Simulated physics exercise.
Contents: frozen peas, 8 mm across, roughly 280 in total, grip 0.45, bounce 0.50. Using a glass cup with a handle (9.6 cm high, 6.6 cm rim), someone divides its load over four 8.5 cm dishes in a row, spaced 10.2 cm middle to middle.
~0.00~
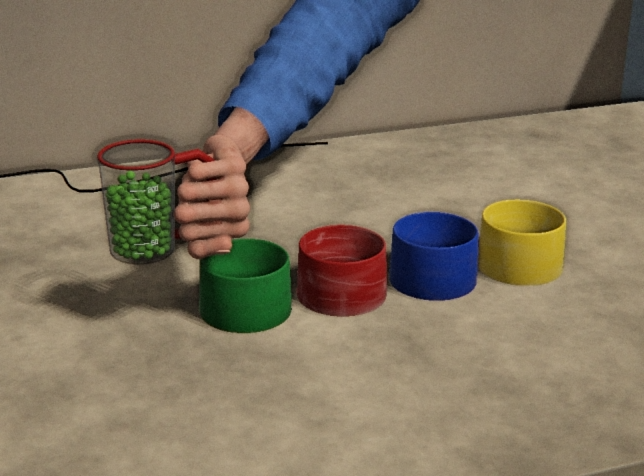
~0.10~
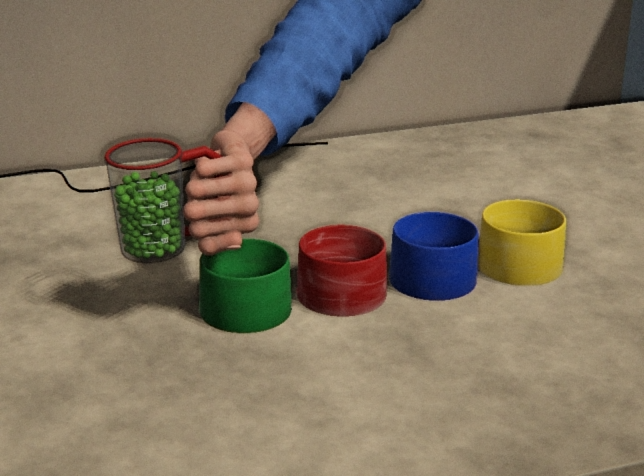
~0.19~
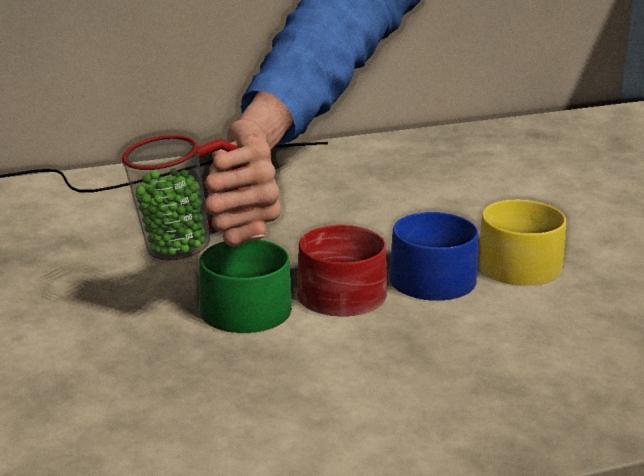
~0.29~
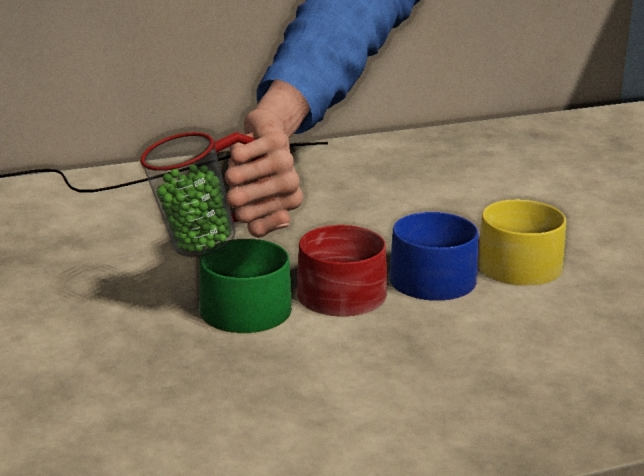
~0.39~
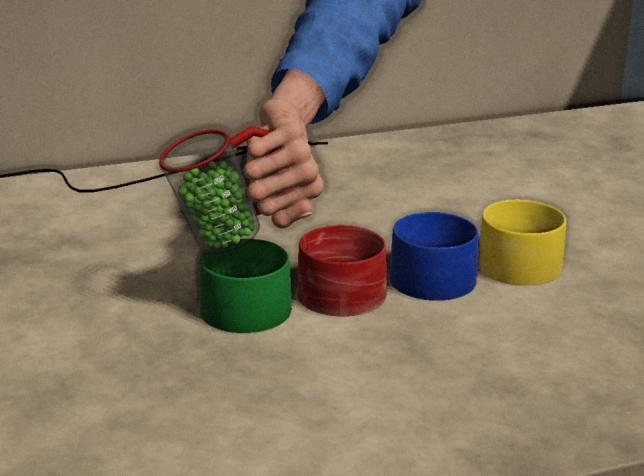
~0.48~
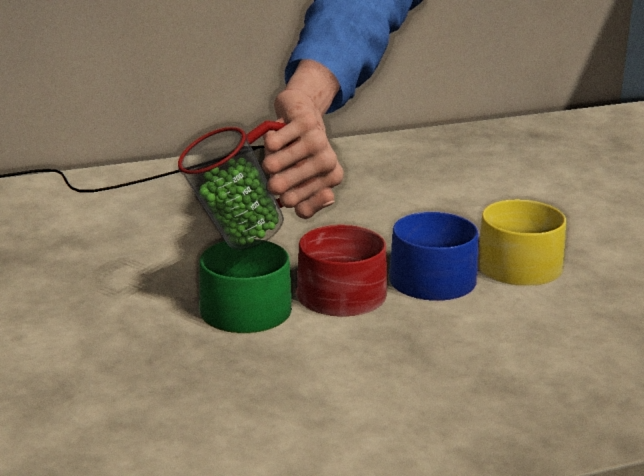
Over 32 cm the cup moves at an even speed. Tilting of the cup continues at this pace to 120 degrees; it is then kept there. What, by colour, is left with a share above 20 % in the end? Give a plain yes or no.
Red dish - no, blue dish - yes, green dish - no, yellow dish - no, counter - yes.
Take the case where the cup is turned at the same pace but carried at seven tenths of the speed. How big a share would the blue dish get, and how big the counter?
Then the blue dish gets 30 and the counter 30.
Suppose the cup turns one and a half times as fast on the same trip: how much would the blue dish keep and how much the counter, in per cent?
Then blue would get 30 and the counter 30.
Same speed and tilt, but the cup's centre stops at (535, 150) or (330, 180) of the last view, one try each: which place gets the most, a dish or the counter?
First try: Counter; second try: Green.
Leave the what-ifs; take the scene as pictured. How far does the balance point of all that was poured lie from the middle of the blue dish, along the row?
Some 4 cm to the left.
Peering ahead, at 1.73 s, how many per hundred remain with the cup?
My estimate is about 100 per cent.
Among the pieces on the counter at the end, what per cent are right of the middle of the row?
Share: About 50 in a hundred.
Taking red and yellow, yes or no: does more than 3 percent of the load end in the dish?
Red: True; yellow: False.
Then, at 1.23 s, tilt 69 degrees; cup holds 100 %.
Then, at 1.73 s, tilt 99 degrees; cup holds 100 %.
Then, at 2.30 s, tilt 120 degrees; cup holds 5 %, red 10 %, blue 50 %.
By 3.1 s all is still; red 10 %, blue 50 %, green 0 %, yellow 0 %, counter 40 %.
